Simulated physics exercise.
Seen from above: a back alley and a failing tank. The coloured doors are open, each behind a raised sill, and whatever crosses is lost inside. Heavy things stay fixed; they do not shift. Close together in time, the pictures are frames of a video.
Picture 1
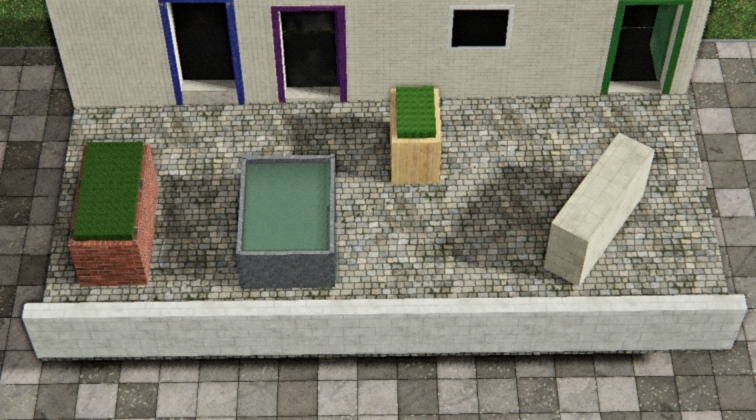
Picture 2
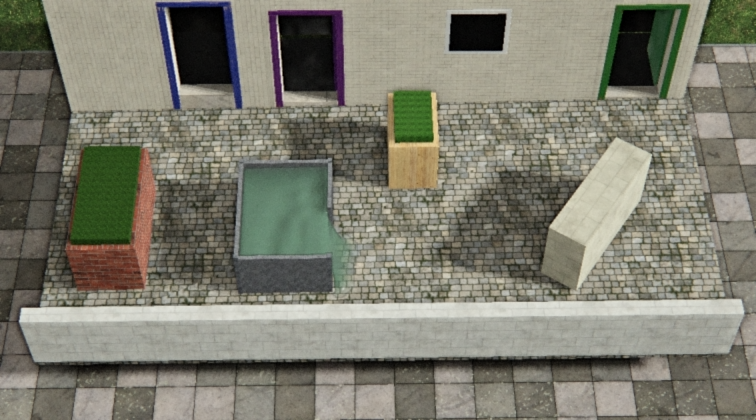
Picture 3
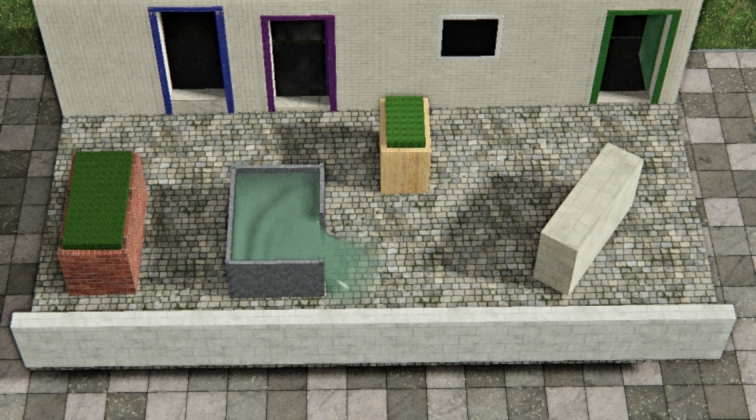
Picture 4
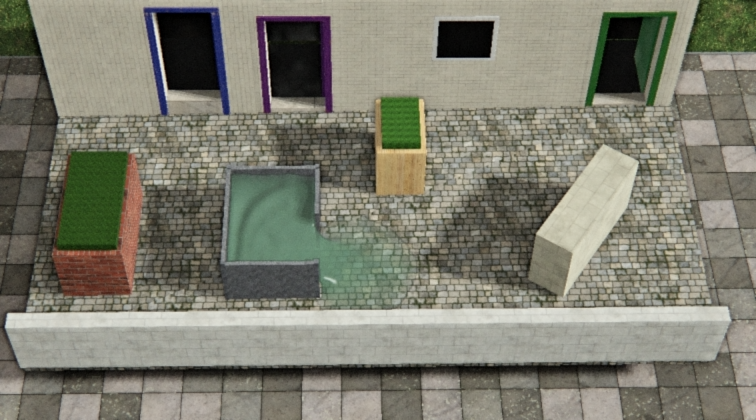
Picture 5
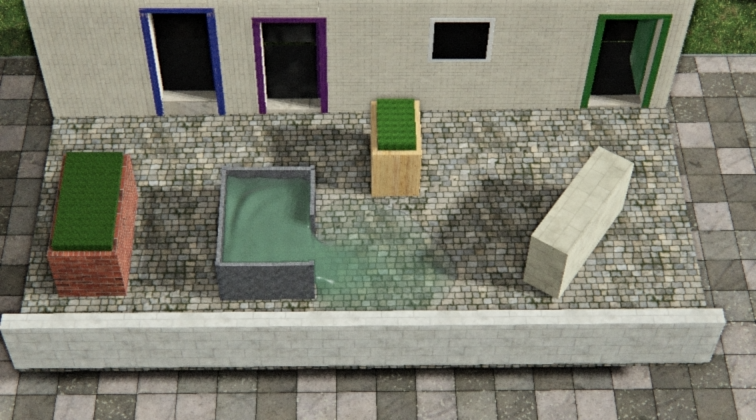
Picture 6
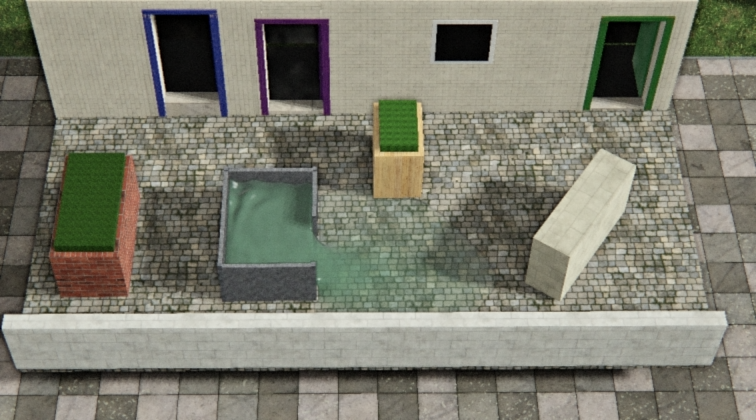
A pale-walled back alley paved with cobbles is seen from above, with open blue, purple and green doorways and a small dark window along its back wall. A grass-topped brick block, a grey tank of green water, a grass-topped wooden box and a slanted pale block stand behind a low white wall. Water pours from the tank's right side and spreads rightward across the cobbles as the camera shifts slightly.
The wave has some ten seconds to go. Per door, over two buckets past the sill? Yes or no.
Blue door no, purple door no, green door yes.
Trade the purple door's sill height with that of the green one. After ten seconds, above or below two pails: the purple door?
The purple door copes.
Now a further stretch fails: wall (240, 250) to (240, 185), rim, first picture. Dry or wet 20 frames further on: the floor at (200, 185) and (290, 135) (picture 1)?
In order - first: Drenched, second: Drenched.
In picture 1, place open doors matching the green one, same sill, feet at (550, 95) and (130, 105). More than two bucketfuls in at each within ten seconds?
Taken in sequence: Exceeded, then not exceeded.
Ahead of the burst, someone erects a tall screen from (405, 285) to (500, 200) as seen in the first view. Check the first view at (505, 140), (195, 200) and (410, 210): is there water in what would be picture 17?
Submerged, spared, then submerged.
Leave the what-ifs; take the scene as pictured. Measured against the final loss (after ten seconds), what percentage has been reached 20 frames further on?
My figure is about 35 in a hundred.
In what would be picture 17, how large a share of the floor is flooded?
40 %, roughly.
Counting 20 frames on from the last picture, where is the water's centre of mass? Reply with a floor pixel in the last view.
Around pixel (430, 252) of the last picture.
A moment on, water covers 25 % of the floor; the blue door not reached, the purple door not reached, the green door not reached.
Next, water covers 40 % of the floor; the blue door not reached, the purple door not reached, the green door not reached.
Then, water covers 45 % of the floor; the blue door not reached, the purple door wet at the sill, nothing in, the green door over two buckets in.
Later, water covers 60 % of the floor; the blue door not reached, the purple door wet at the sill, nothing in, the green door over two buckets in.
In the end, water covers 75 % of the floor; the blue door wet at the sill, nothing in, the purple door wet at the sill, nothing in, the green door over two buckets in.
